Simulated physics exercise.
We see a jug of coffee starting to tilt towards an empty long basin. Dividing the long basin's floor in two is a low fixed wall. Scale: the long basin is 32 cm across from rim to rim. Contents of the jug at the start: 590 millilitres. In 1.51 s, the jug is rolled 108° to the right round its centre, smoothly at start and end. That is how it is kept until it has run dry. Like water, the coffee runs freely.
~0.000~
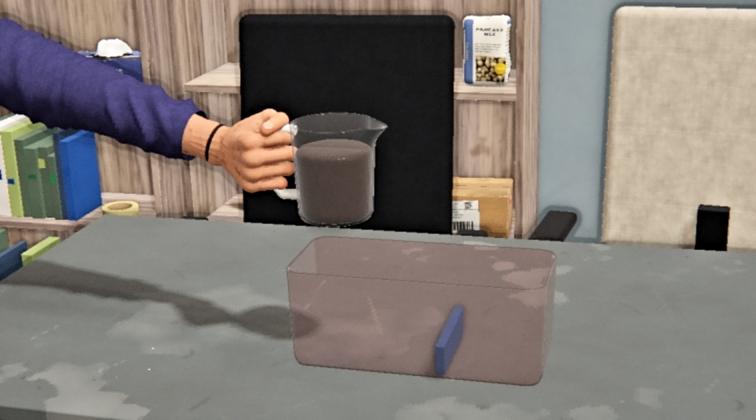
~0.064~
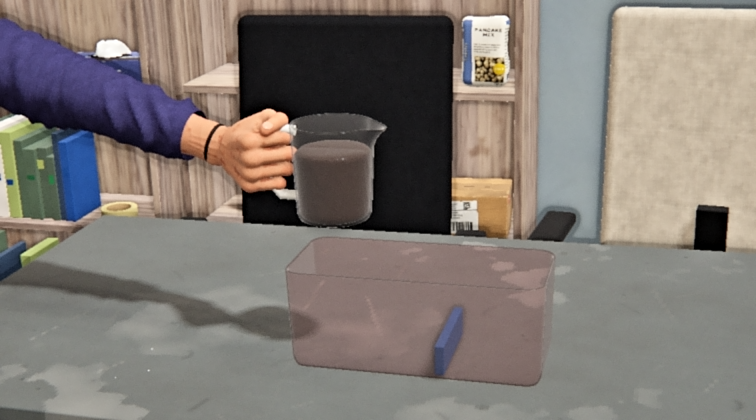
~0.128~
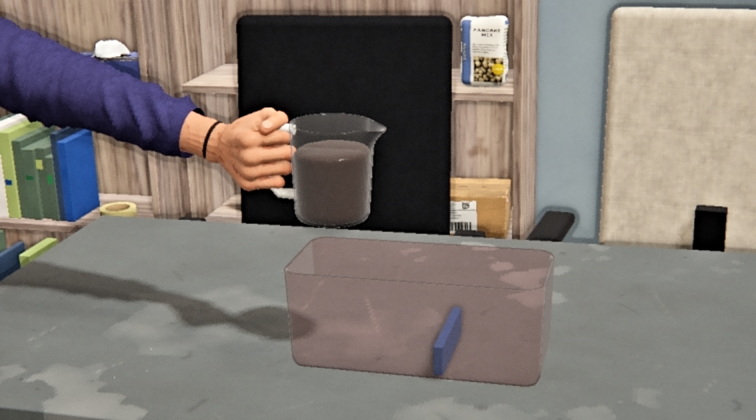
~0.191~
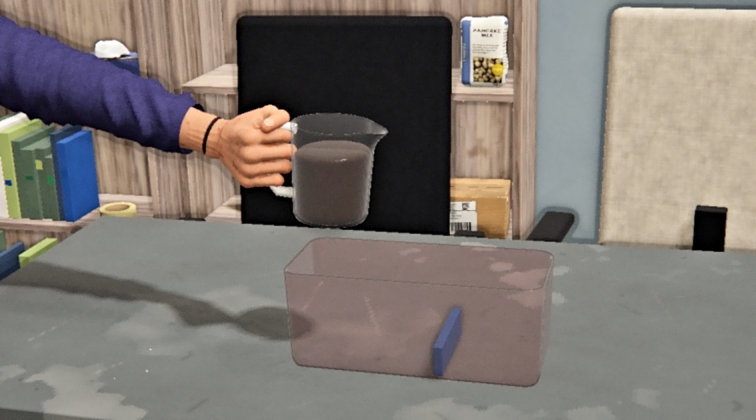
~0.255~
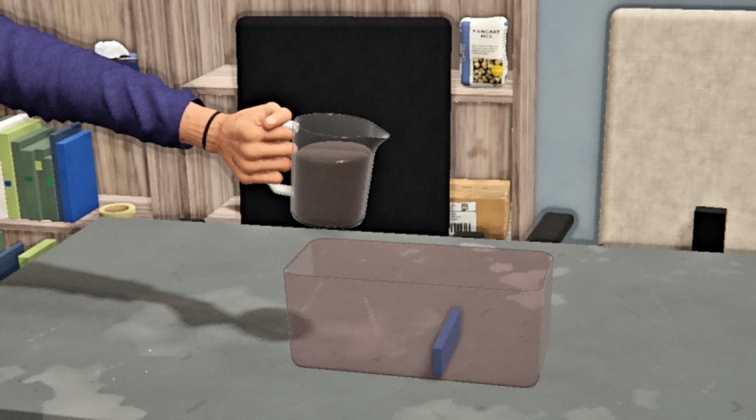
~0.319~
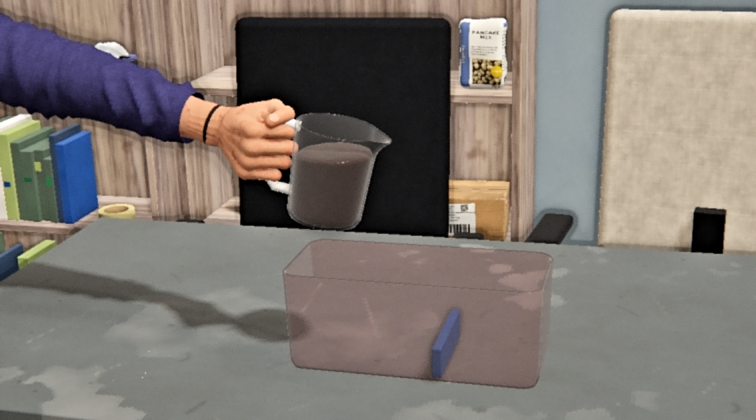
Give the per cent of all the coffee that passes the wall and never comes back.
I would say 32 percent.
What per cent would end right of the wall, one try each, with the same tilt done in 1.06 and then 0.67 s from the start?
Result: 20 per cent, then 10 per cent.
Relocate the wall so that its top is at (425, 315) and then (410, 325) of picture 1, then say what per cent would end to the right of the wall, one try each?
The first try gives 75 percent and the second 90 percent.
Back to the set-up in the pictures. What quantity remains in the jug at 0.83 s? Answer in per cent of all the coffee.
Still held: Roughly 90 % of the total.
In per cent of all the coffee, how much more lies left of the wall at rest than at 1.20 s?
It comes to some 38 per cent.
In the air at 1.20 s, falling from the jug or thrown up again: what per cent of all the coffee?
14 per cent, roughly.
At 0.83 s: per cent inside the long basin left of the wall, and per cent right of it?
2 per cent left and 0 right, roughly.
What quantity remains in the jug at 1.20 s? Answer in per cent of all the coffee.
About 30 per cent.
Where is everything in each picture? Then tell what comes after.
It leans 0°; its right rim is at (386, 126); the coffee meets the walls at (299, 146) and (371, 150); the long basin's rim runs from (301, 255) to (551, 271); the wall's top is at (450, 327), in the first frame.
It leans 0°; its right rim is at (386, 127); the coffee meets the walls at (298, 147) and (371, 150), in the second frame.
It leans 2°; its right rim is at (385, 129); the coffee meets the walls at (297, 148) and (370, 151), in the third frame.
It leans 4°; its right rim is at (387, 132); the coffee meets the walls at (298, 148) and (370, 151), in the fourth frame.
It leans 7°; its right rim is at (389, 136); the coffee meets the walls at (299, 149) and (372, 153), in the fifth frame.
It leans 11°; its right rim is at (391, 141); the coffee meets the walls at (298, 151) and (372, 153), in the sixth frame.
After 0.83 s the tilt is 62° and 89 per cent is still to pour, 2 is left of the wall and 0 right of it.
After 1.20 s the tilt is 97° and 30 per cent is still to pour, 30 is left of the wall and 26 right of it.
After 1.59 s the tilt is 108° and 1 per cent is still to pour, 66 is left of the wall and 31 right of it.
After 2.01 s the tilt is 108° and 0 per cent is still to pour, 67 is left of the wall and 32 right of it.
In the end 67 per cent lies left of the wall, 32 right of it and 0 outside.
